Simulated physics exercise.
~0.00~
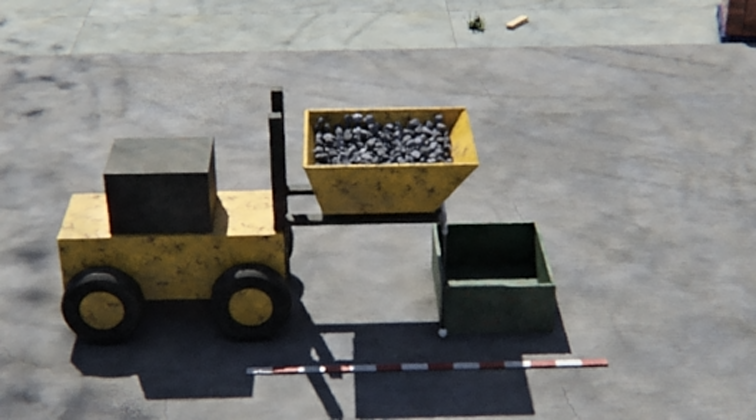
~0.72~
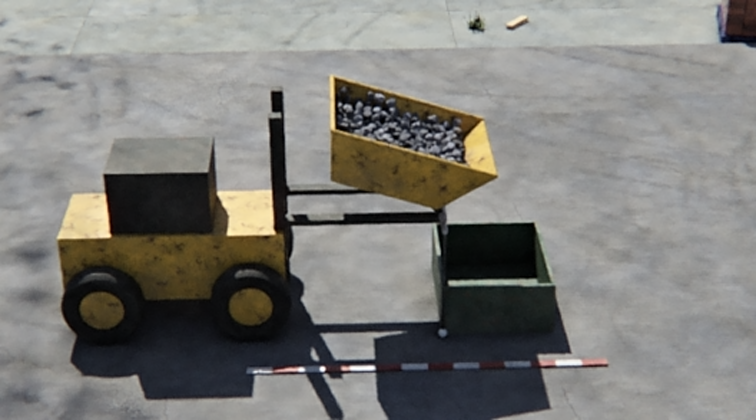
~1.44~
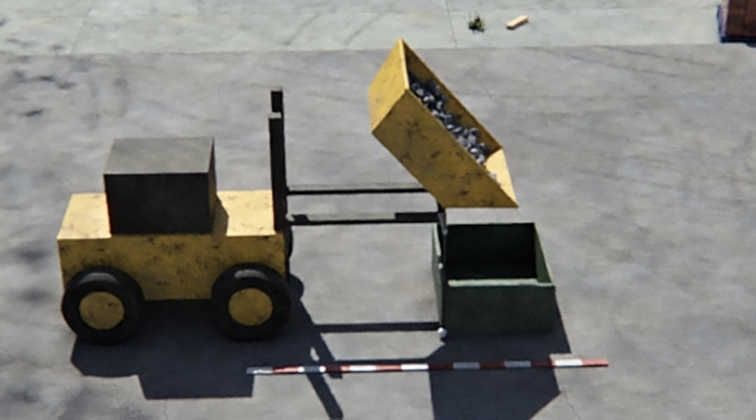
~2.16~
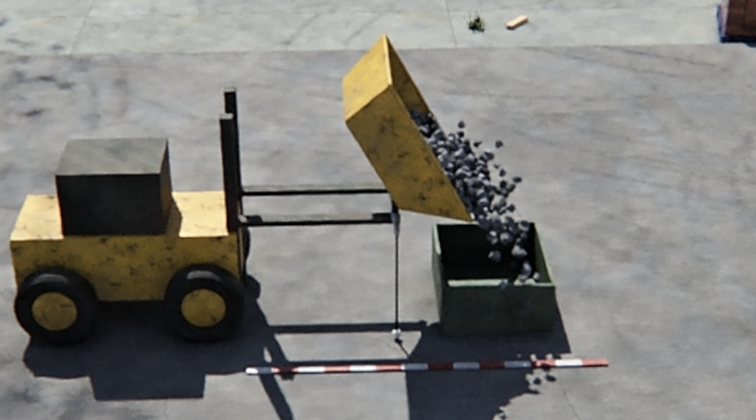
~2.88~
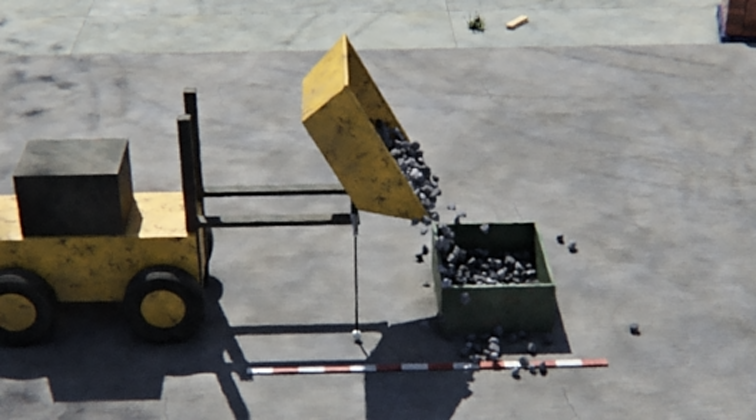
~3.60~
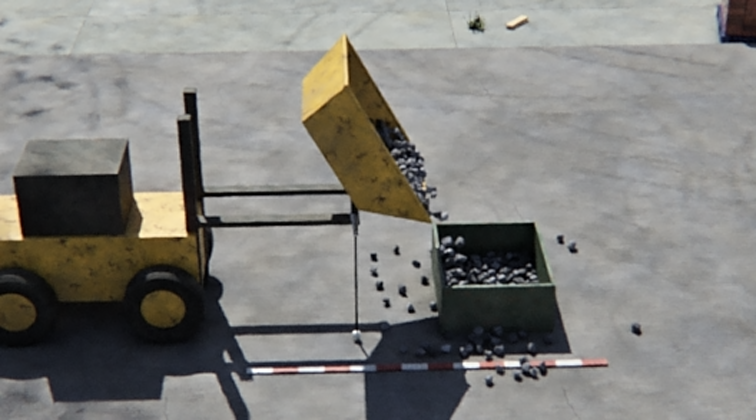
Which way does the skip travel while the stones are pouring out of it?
It moves to the left, carried along as the truck backs away from the bin.
On a grey paved yard, a yellow fork truck seen from the side holds up a yellow skip full of dark crushed rock, with an open green bin standing in front. The skip tips forward to the right, steeper and steeper, while the stones stay inside. Then the truck backs away to the left as rocks pour over the lip into the bin, some scattering on the ground beyond it. The truck stops, and a few more stones drop short of the bin. At the end the skip hangs steeply tilted, still holding many stones, with a smaller heap in the bin.
